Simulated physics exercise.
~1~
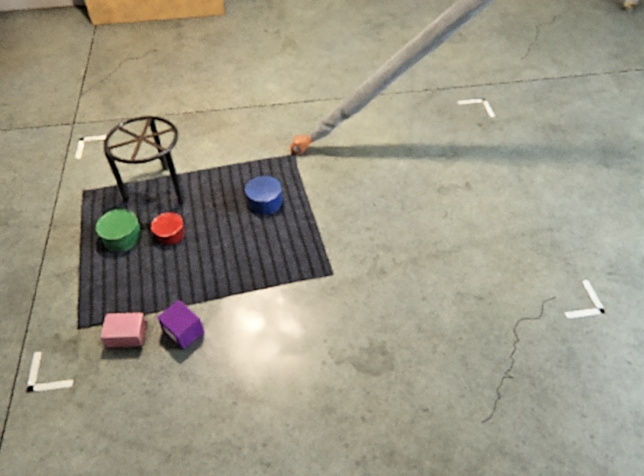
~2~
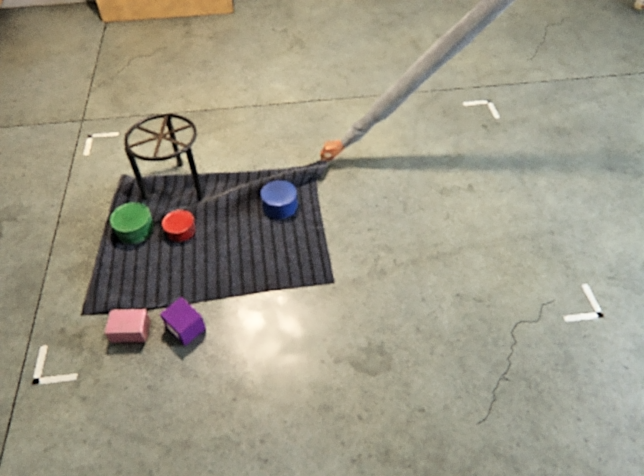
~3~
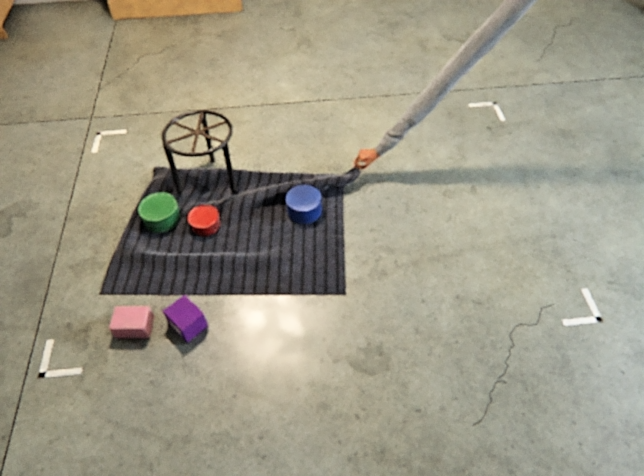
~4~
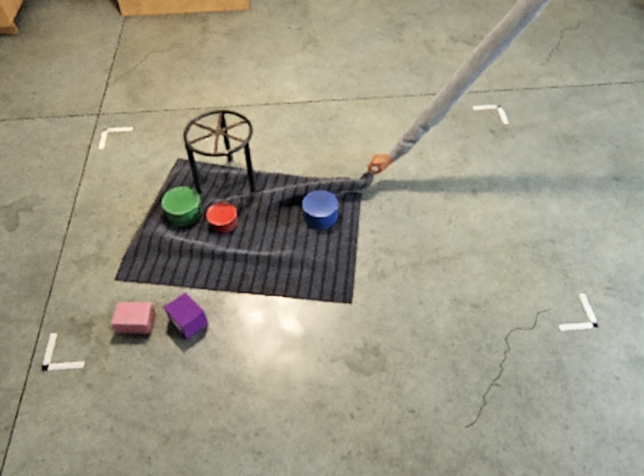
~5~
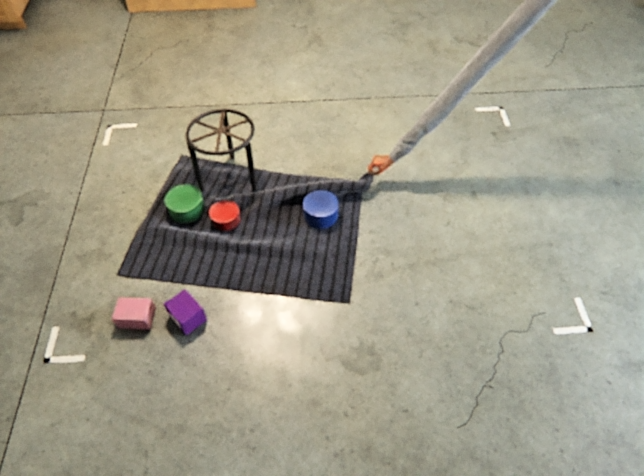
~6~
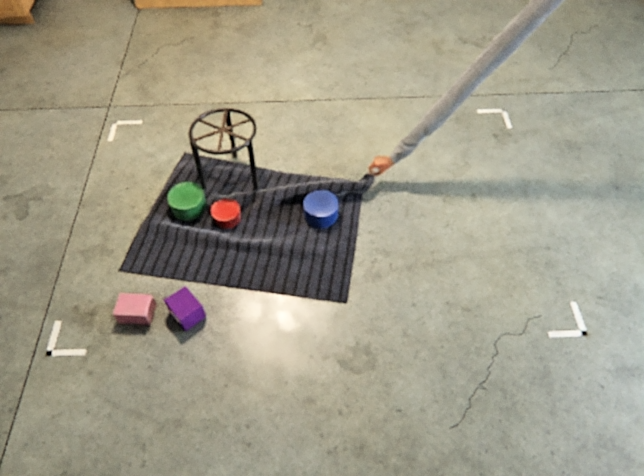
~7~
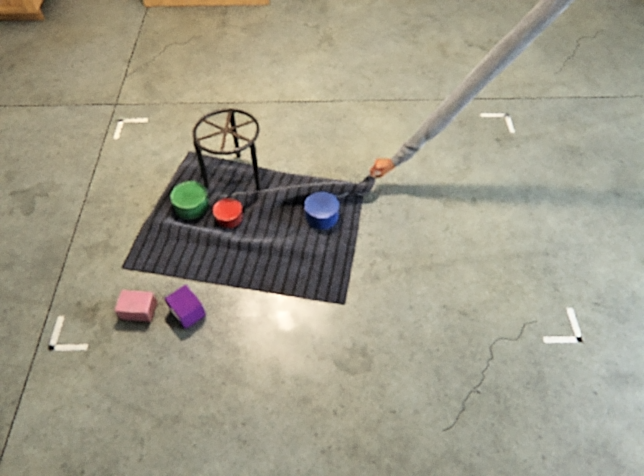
To begin with, a dark striped sheet lies on a concrete floor marked with white tape corners, holding a black stool, a green bin, a red bin and a blue tub, while a pink crate and a purple box sit just off its near edge. A long grey arm grips the sheet's far right corner and drags it rightward. The stool, bins and tub ride along, and the sheet skews and wrinkles. The pull then stops, leaving all four still upright on the sheet, shifted right, while the crate and box have stayed put.
